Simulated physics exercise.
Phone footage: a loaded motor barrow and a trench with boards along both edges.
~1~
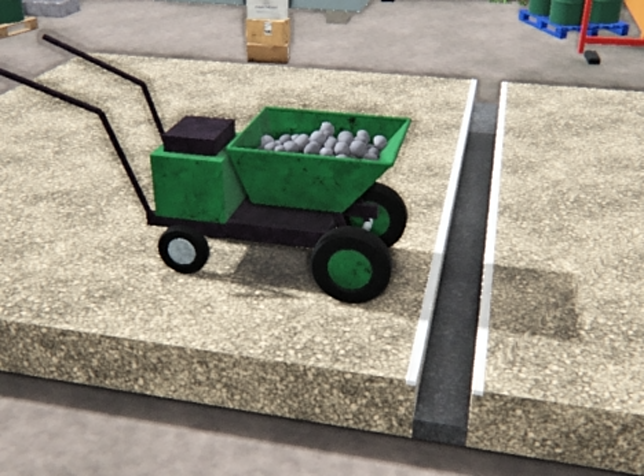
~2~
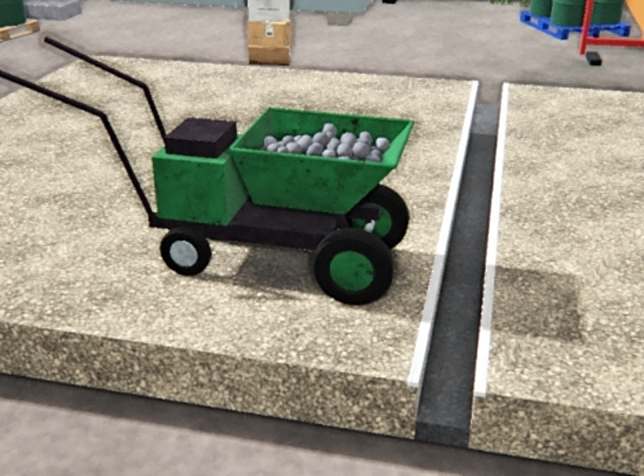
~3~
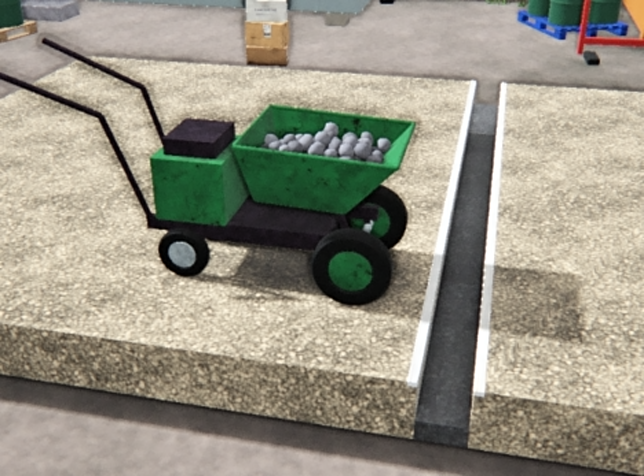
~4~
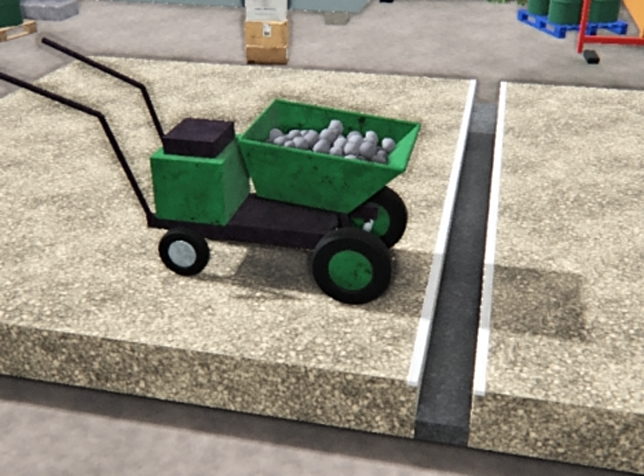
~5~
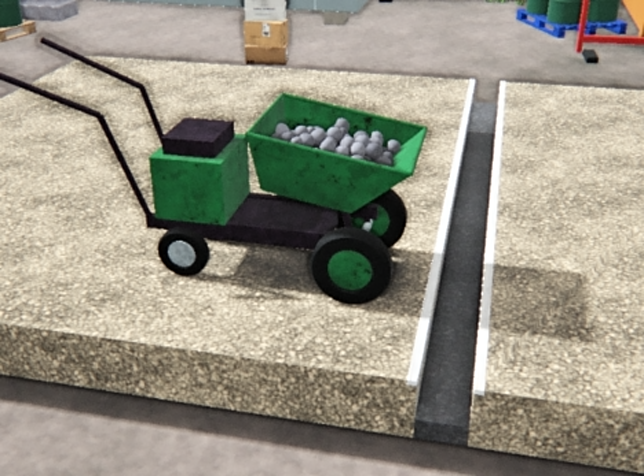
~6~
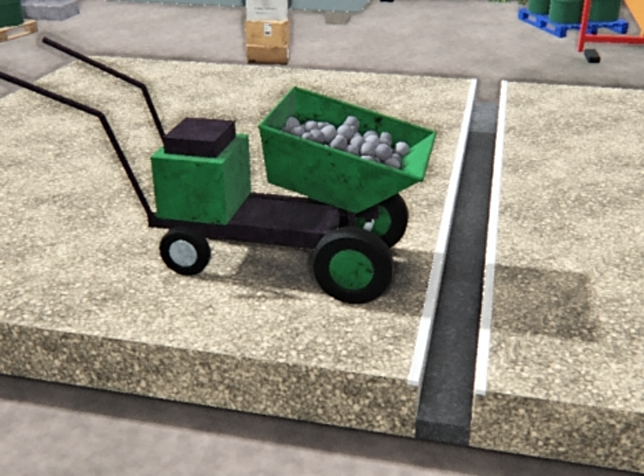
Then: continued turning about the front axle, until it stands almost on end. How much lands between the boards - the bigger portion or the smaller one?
The smaller portion lands there.
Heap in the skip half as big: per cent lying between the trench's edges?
It lands at roughly 10 per cent.
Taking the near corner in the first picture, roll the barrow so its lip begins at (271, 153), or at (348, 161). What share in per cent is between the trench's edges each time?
Roughly 30 per cent, and 80 per cent.
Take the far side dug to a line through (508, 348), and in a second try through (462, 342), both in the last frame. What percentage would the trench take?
First case 60 %, second case 0 %.
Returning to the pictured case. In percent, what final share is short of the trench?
Roughly 0 per cent of the load.
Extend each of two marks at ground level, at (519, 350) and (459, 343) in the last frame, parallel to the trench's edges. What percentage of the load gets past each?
Respectively 50 and 80 percent.
Soon after the last picture, skip tipped well over; all in the skip.
A little later, skip tipped steeply; most in the skip; a small part beyond it; a stray few falling.
Later still, skip tipped right over; a small part in the skip; a small part in or heaped over the trench; most beyond it.
By the end, skip tipped right over; about a quarter in or heaped over the trench; most beyond it.
